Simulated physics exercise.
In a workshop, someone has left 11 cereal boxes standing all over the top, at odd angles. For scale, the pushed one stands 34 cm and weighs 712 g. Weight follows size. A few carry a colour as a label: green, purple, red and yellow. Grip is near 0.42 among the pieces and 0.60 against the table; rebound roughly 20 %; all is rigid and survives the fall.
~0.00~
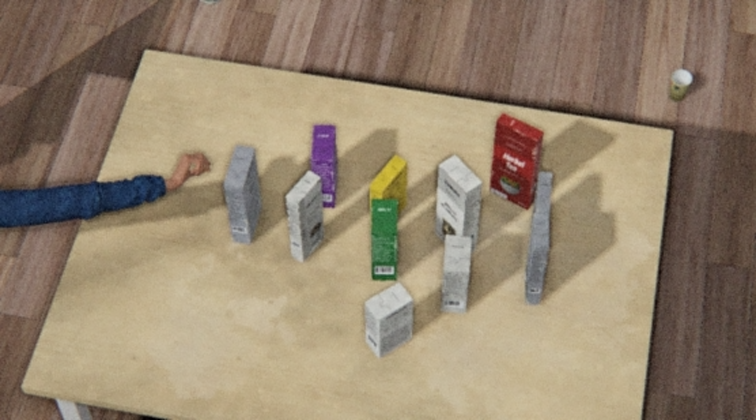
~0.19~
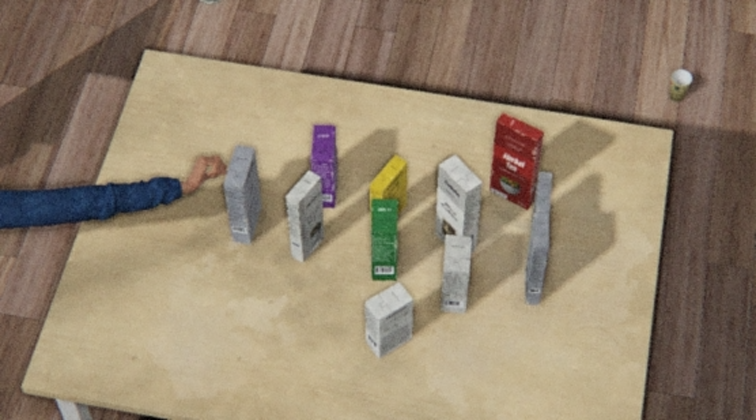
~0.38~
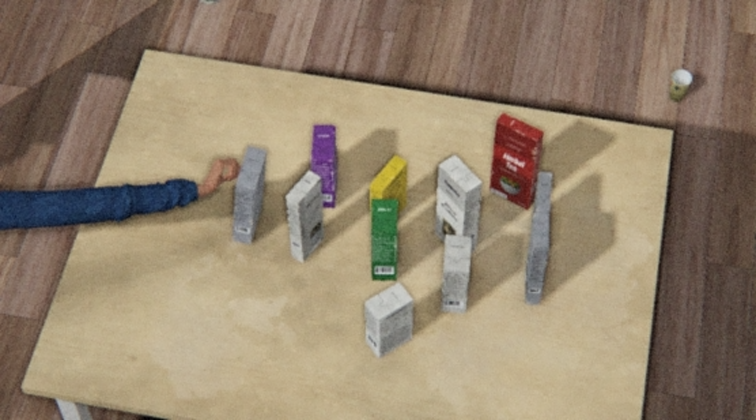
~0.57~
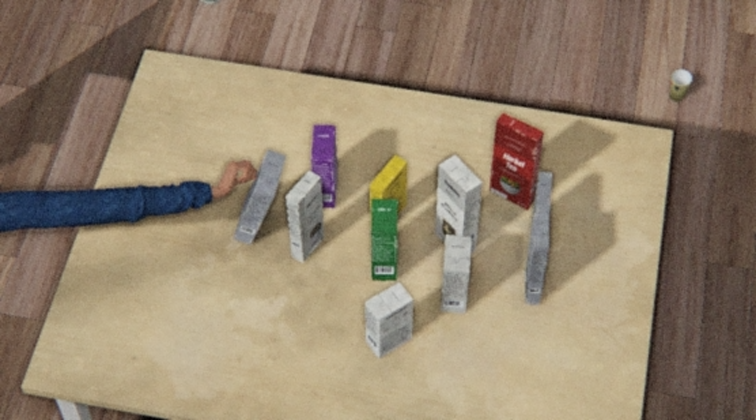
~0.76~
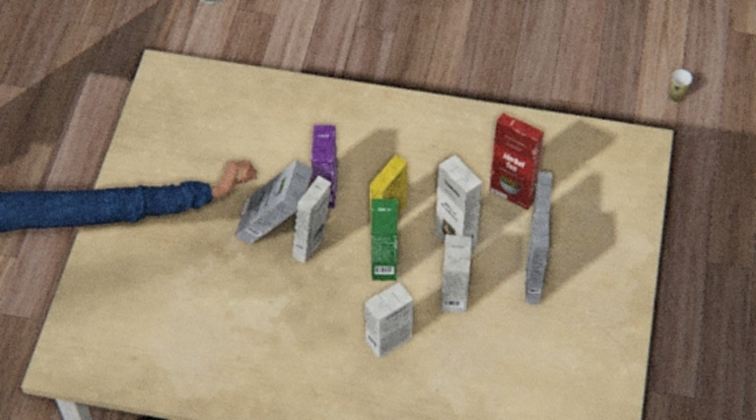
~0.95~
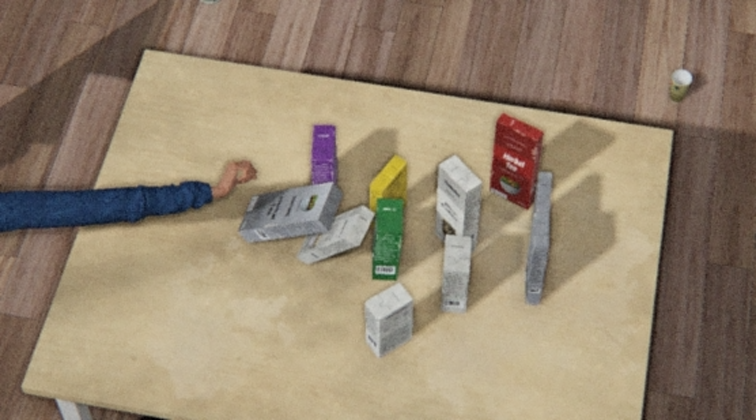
On a wooden table, a hand pushes a grey box, which topples rightward into a white one.
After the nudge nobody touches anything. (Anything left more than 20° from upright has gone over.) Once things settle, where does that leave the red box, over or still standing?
It topples.
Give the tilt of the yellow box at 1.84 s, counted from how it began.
Roughly 0°.
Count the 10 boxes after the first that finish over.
The count is 6.
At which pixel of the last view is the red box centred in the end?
Around (549, 146).
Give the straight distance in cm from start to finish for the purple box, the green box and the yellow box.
About: Purple 0, green 20, yellow 0.
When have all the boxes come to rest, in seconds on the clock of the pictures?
Near 2.5 s.
By 1.10 s, 2 of the 10 other boxes over; red box unmoved; green box tilted 26°.
By 1.40 s, 3 of the 10 other boxes over; red box unmoved; green box tilted 53°.
By 1.68 s, 6 of the 10 other boxes over; red box tilted 40°; green box tilted 72°.
By 1.84 s, 6 of the 10 other boxes over; red box lying flat; green box lying flat.
When it is over (2.6 s), 6 of the 10 other boxes over; red box lying flat; green box lying flat; yellow box unmoved. Four left standing. In pixels of the last frame, middles, red box near (549, 146), green box near (434, 245).
